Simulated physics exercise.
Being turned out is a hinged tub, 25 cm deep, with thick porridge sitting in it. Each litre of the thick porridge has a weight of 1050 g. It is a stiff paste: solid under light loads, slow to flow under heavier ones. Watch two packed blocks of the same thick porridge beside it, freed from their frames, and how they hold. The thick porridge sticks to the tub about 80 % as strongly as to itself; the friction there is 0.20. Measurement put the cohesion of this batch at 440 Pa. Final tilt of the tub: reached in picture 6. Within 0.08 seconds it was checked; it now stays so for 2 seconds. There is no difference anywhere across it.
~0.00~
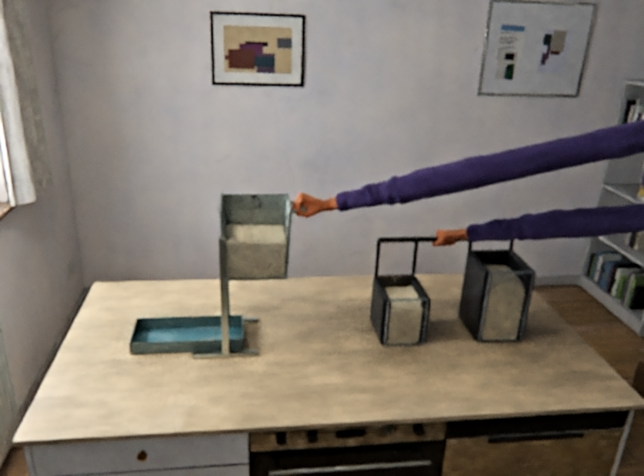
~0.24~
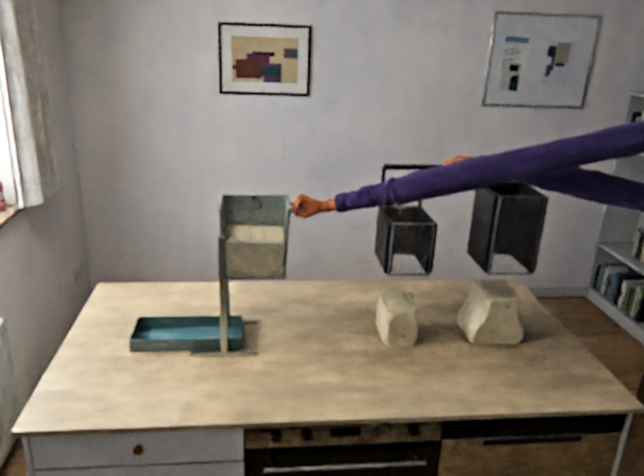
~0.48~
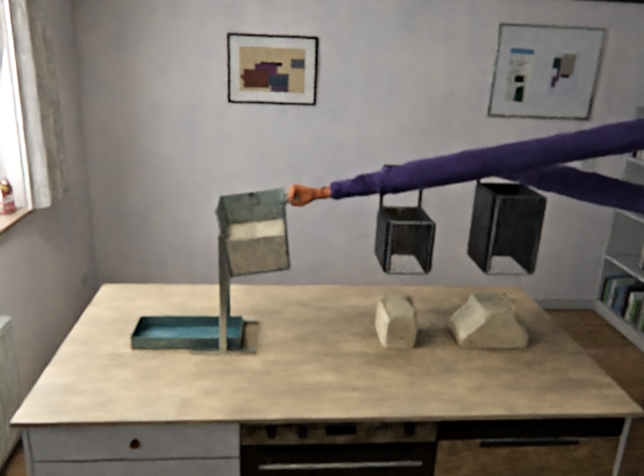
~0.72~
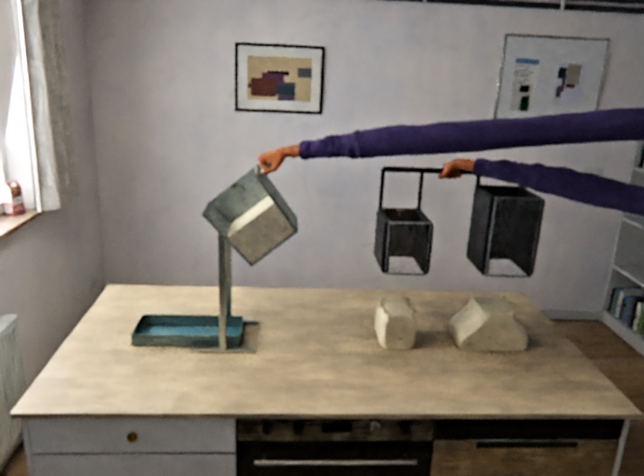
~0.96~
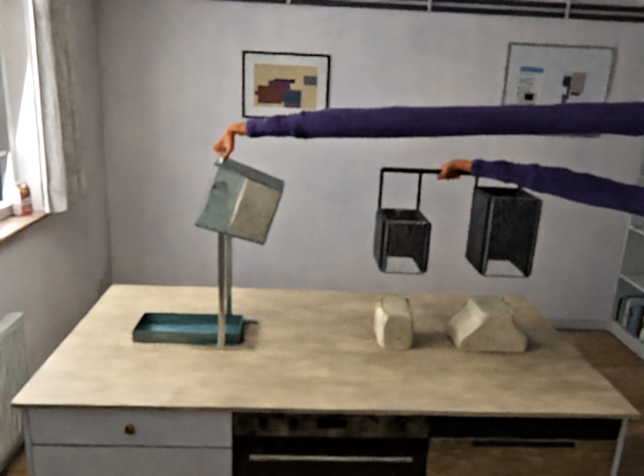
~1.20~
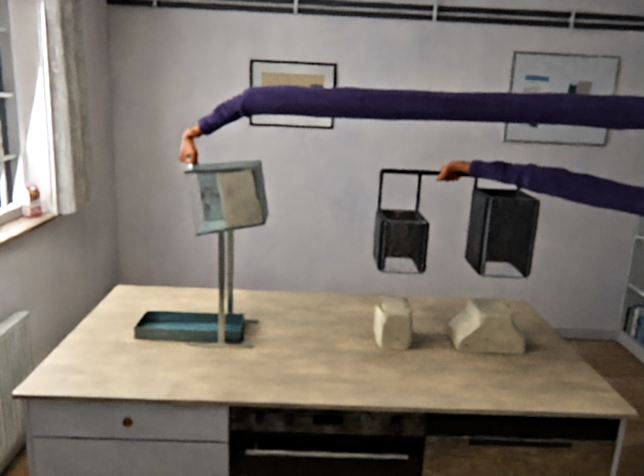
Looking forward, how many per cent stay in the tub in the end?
About 73 %.
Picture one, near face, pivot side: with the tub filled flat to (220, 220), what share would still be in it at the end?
40 %.
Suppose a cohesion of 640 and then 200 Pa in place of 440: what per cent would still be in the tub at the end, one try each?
100 in a hundred, followed by 40 in a hundred.
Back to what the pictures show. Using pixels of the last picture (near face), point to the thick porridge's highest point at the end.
I'd say it peaks at roughly (240, 204) in the last picture.
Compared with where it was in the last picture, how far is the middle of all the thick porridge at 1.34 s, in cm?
4 cm.
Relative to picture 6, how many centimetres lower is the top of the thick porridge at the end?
About 12 cm.
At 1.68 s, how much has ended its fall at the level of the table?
Down at that time: Approx. 0 %.
By 1.34 s, the tub is at 99 degrees and holds 100 %.
By 1.51 s, the tub is at 99 degrees and holds 98 %.
By 1.68 s, the tub is at 99 degrees and holds 83 %.
By 1.85 s, the tub is at 99 degrees and holds 74 %.
By 3.20 s, at the end, the tub is at 99 degrees and holds 73 %.
